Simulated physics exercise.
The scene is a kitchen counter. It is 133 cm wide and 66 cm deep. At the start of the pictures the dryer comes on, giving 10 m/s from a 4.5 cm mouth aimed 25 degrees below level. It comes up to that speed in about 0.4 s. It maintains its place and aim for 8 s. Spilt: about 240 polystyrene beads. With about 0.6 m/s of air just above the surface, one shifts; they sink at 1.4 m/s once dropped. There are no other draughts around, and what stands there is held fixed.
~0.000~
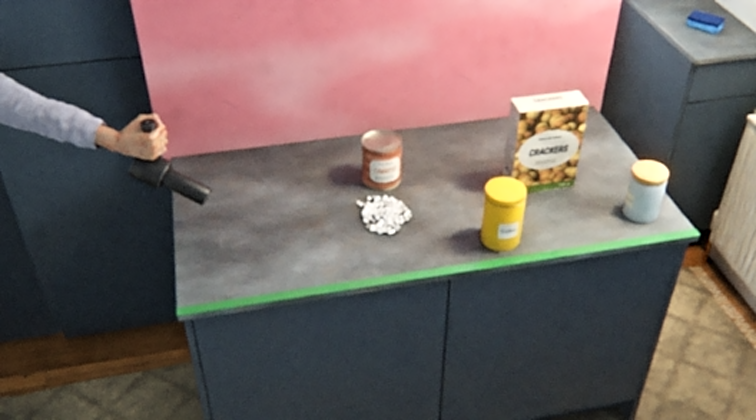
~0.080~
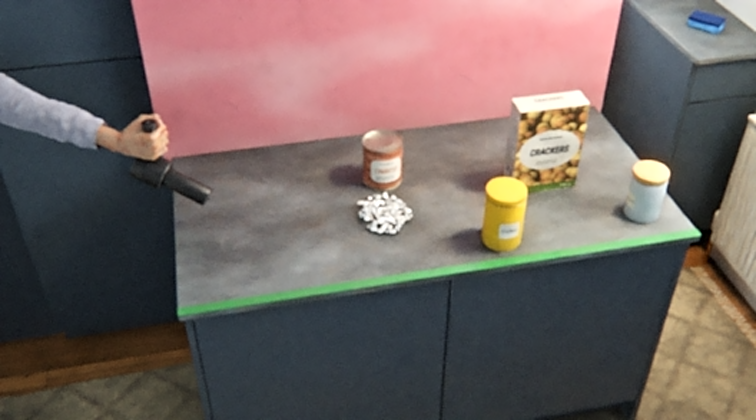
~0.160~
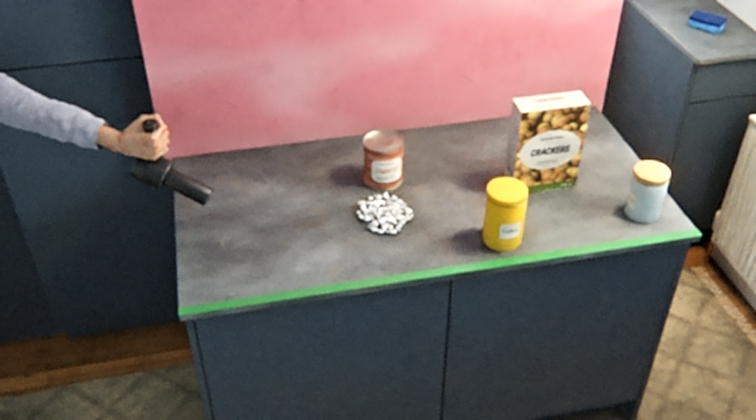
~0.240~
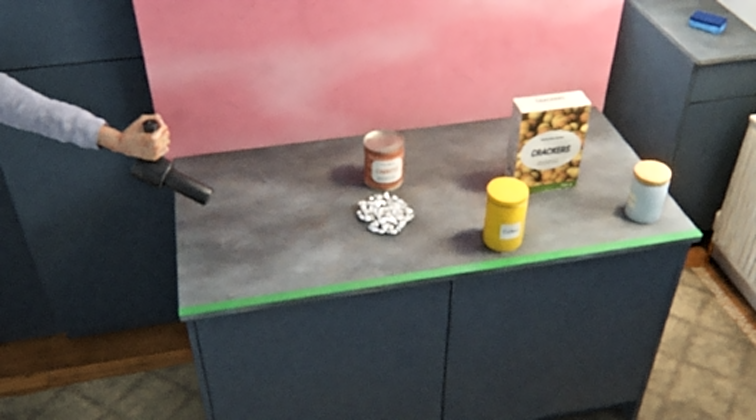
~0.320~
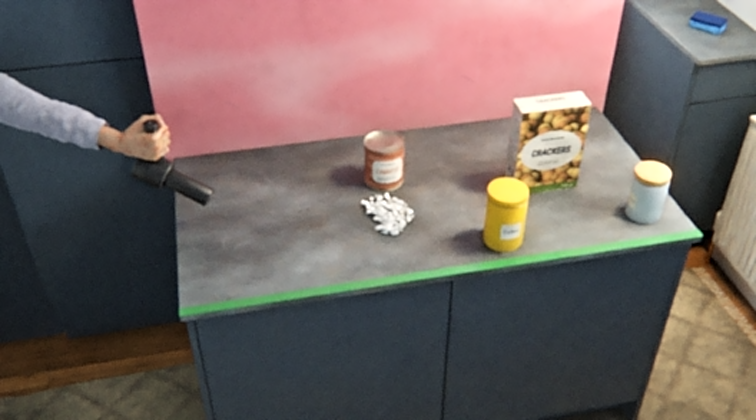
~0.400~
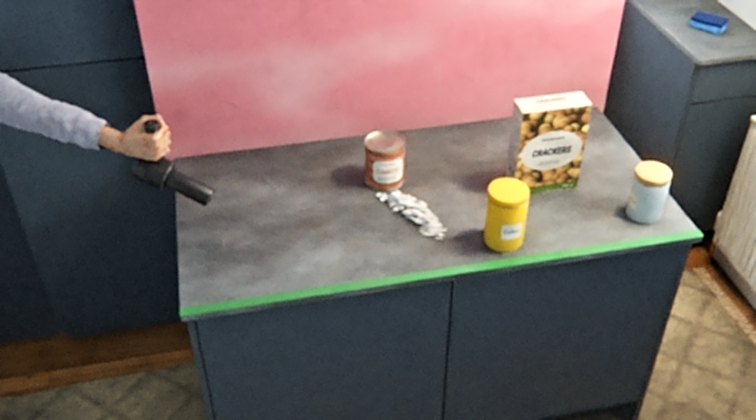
White beads sitting in a pile on a kitchen counter, then spreading rightward as a hand holds a dryer at left.
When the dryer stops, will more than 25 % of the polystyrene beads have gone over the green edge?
No.
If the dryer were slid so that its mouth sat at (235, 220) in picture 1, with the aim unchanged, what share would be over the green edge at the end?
That gives roughly 0 % in the end.
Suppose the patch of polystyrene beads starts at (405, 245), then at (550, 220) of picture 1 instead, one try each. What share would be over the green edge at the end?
It goes 80 % first, then 15 %.
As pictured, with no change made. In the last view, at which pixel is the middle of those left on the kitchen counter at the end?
Centre point: About (633, 224).
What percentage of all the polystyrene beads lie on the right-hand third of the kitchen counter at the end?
I'd put it at about 20 percent.
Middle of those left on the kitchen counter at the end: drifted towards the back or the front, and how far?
Toward the near side, roughly 20 cm.
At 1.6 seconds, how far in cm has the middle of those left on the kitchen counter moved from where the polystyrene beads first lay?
The centre sits some 60 cm from where it began.
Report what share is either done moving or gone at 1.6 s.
The share is about 40 %.
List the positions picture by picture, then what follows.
In the first frame, the middle of the polystyrene beads is near (381, 213), none has stirred yet and the mouth of the dryer is at (208, 197).
In the second frame, the middle of the polystyrene beads is near (382, 212), none has stirred yet and the green edge is centred on (454, 274).
In the third frame, the middle of the polystyrene beads is near (383, 212), none has stirred yet, the top of a tin is at (383, 141) and the top of a jar is at (508, 189).
In the fourth frame, the middle of the polystyrene beads is near (383, 212) and none has stirred yet.
In the fifth frame, the middle of the polystyrene beads is near (389, 214), the farthest in sight from the dryer is at (412, 217) and about 10 % have left their places.
In the sixth frame, the middle of the polystyrene beads is near (412, 211), the farthest in sight from the dryer is at (443, 231) and about 85 % have left their places.
After 1.6 s the count stands so, 5 % are over the green edge; the middle of those still in play is near (607, 181).
After 2.6 s the count stands so, 5 % are over the green edge; the middle of those still in play is near (629, 223).
After 4.4 s the count stands so, 5 % are over the green edge; the middle of those still in play is near (633, 223).
After 8.0 s, at the end, 7 % are over the green edge; the middle of those still in play is near (633, 224).
